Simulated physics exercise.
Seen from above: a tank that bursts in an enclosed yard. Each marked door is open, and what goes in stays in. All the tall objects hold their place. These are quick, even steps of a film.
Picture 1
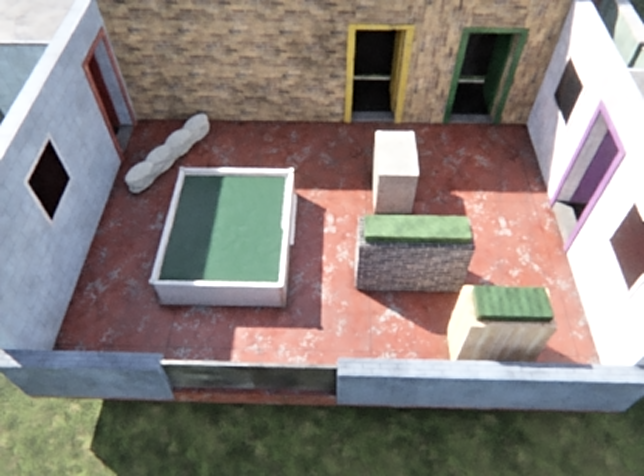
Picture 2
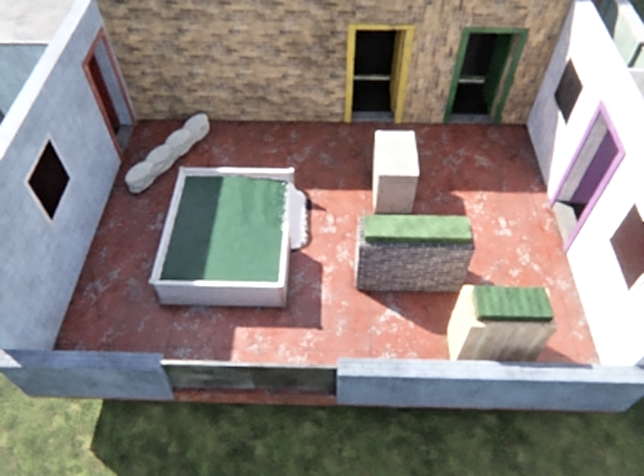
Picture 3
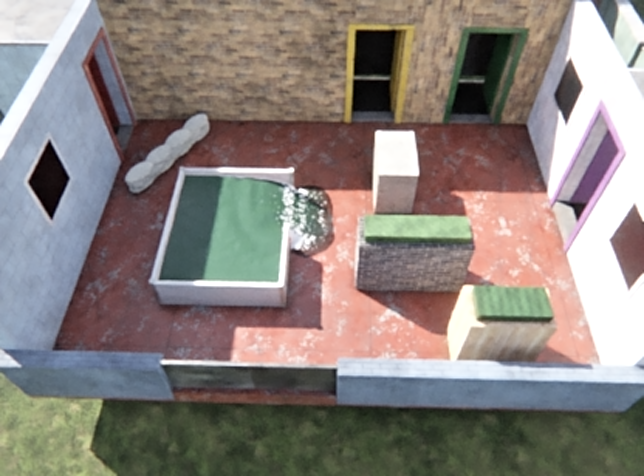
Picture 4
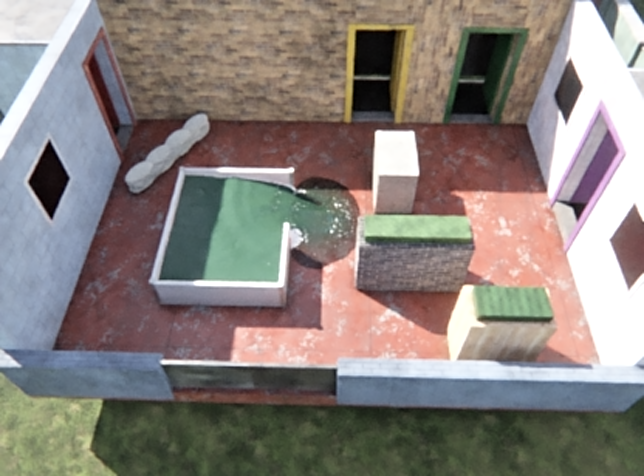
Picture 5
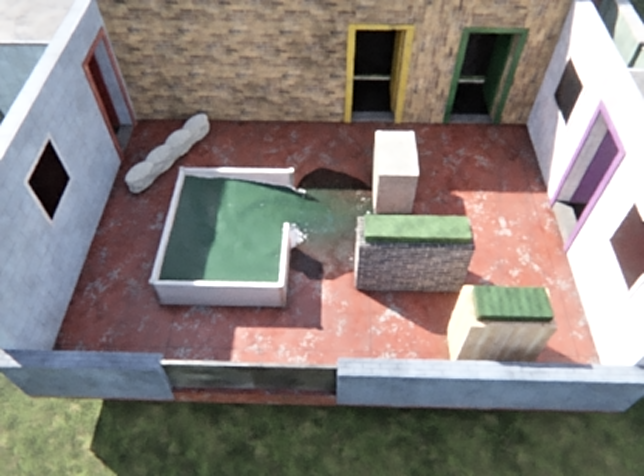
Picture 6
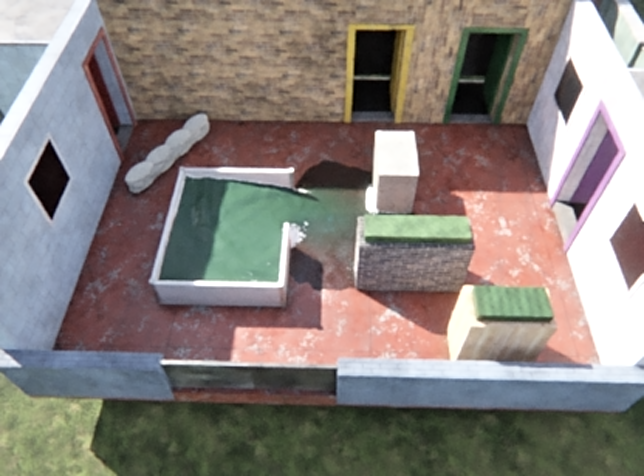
Green water burst through a gap in the right side of the white-walled tank, frothing at first, then spread across the red floor toward the blocks while everything else in the yard stayed still.
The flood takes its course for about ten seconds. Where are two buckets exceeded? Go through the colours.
One by one: The yellow door takes more than that; the red door stays under that; the purple door stays under that; the green door takes more than that.
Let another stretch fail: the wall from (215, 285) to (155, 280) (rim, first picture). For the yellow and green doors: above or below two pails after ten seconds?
My reading: The yellow one keeps below it; the green one keeps below it.
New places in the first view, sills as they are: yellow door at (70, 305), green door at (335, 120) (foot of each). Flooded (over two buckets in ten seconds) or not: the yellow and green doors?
Then: Yellow holds; green lets more in.
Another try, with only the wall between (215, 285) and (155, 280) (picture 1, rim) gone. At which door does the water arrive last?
Last comes the green one.
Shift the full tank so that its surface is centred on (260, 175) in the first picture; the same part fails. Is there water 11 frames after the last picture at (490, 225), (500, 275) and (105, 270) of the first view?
As listed: Clear, clear, free of water.
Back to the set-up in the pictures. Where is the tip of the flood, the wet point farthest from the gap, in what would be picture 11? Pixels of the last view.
Close to (524, 226).
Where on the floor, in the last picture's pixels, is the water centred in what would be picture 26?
Close to (330, 224).
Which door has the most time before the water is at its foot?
The red one.
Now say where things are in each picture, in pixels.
In the first frame, the open tank at (228, 225) is whole and still.
In the second frame, the front is at (300, 247), out from the gap at (288, 212).
In the third frame, water pours out at (288, 213) and has run to (325, 244).
In the fourth frame, water pours out at (288, 213) and has run to (357, 234).
In the fifth frame, the front is at a hidden place, out from the gap at (289, 214).
In the sixth frame, the front is at a hidden place, out from the gap at (288, 213).
A moment on, water covers 15 % of the floor; the yellow door not reached, the red door not reached, the purple door not reached, the green door not reached.
Next, water covers 25 % of the floor; the yellow door under two buckets in, the red door not reached, the purple door wet at the sill, nothing in, the green door not reached.
Then, water covers 40 % of the floor; the yellow door far over two buckets in, the red door not reached, the purple door under two buckets in, the green door wet at the sill, nothing in.
Later, water covers 65 % of the floor; the yellow door far over two buckets in, the red door wet at the sill, nothing in, the purple door under two buckets in, the green door under two buckets in.
In the end, water covers 90 % of the floor; the yellow door far over two buckets in, the red door wet at the sill, nothing in, the purple door under two buckets in, the green door far over two buckets in.
